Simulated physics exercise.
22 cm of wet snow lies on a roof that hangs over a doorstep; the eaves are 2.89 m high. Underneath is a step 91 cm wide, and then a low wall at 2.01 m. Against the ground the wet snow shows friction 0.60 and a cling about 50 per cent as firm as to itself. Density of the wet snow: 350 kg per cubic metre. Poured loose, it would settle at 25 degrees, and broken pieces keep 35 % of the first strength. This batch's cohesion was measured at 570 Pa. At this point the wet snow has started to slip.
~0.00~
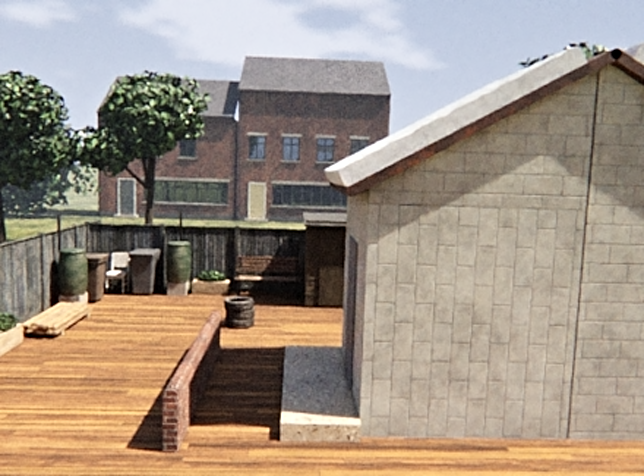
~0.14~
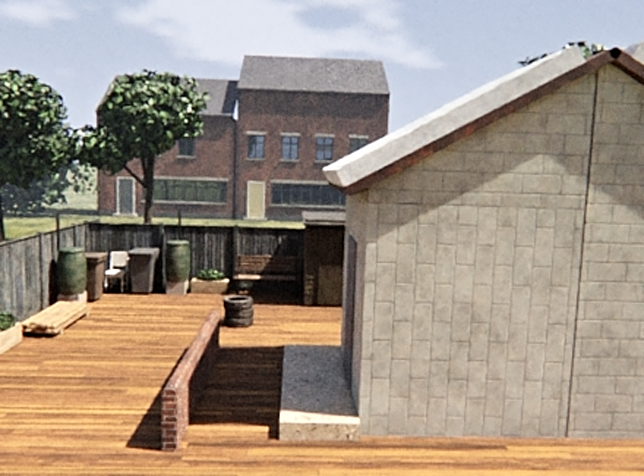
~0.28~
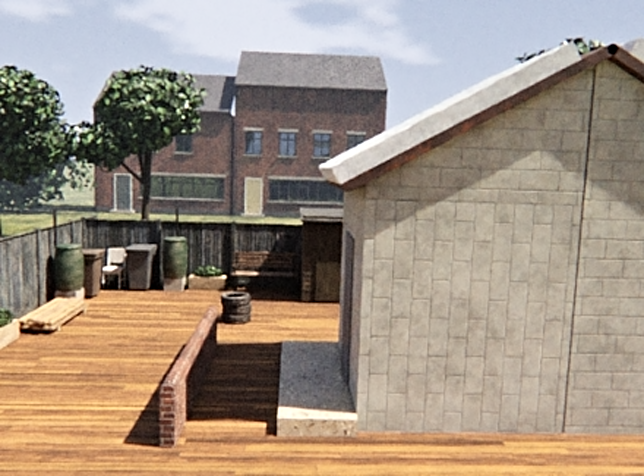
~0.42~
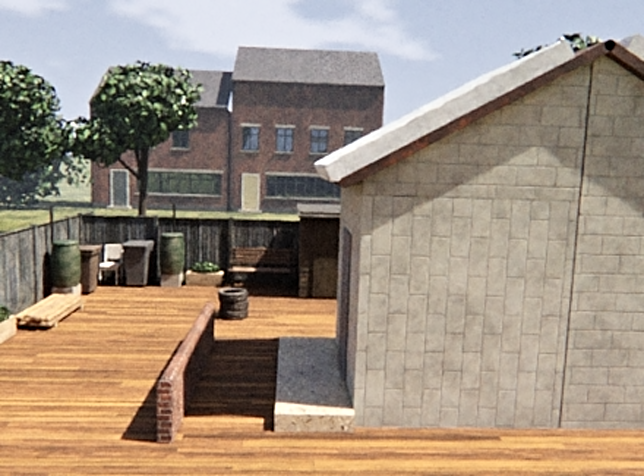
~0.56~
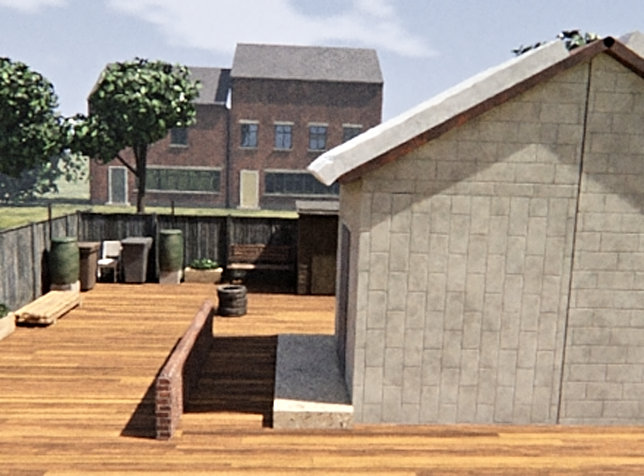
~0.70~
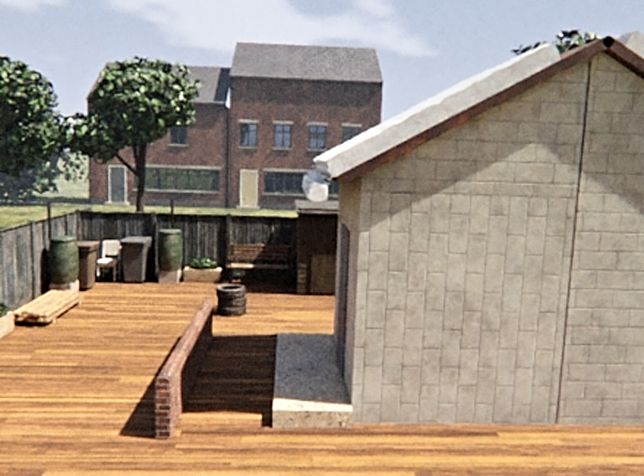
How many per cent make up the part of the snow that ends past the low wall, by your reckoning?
By my reckoning, near 1 %.
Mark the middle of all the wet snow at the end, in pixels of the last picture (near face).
Near face, approx. (223, 404).
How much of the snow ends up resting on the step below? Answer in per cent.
It comes to roughly 5 %.
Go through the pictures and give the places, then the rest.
Leading edge of the wet snow at (339, 173), 1 % of it past the eaves, in one piece, in the first frame.
Leading edge of the wet snow at (337, 173), its middle shifted 9 mm, 2 % of it past the eaves, in one piece, in the second frame.
Leading edge of the wet snow at (333, 170), its middle shifted 3.4 cm, 2 % of it past the eaves, in one piece, in the third frame.
Leading edge of the wet snow at (326, 169), its middle shifted 7.9 cm, 4 % of it past the eaves, in one piece, in the fourth frame.
Leading edge of the wet snow at (318, 170), its middle shifted 15 cm, 6 % of it past the eaves, cracking, in the fifth frame.
Leading edge of the wet snow at (310, 195), its middle shifted 24 cm, 10 % of it past the eaves, cracking, in the sixth frame.
After 1.12 s, 86 % is still on the roof and 0 % is past the low wall.
After 1.61 s, 69 % is still on the roof and 0 % is past the low wall.
After 2.11 s, 35 % is still on the roof and 0 % is past the low wall.
After 2.60 s, none is still on the roof and 0 % is past the low wall.
After 3.60 s, at the end, none is still on the roof and 1 % is past the low wall.
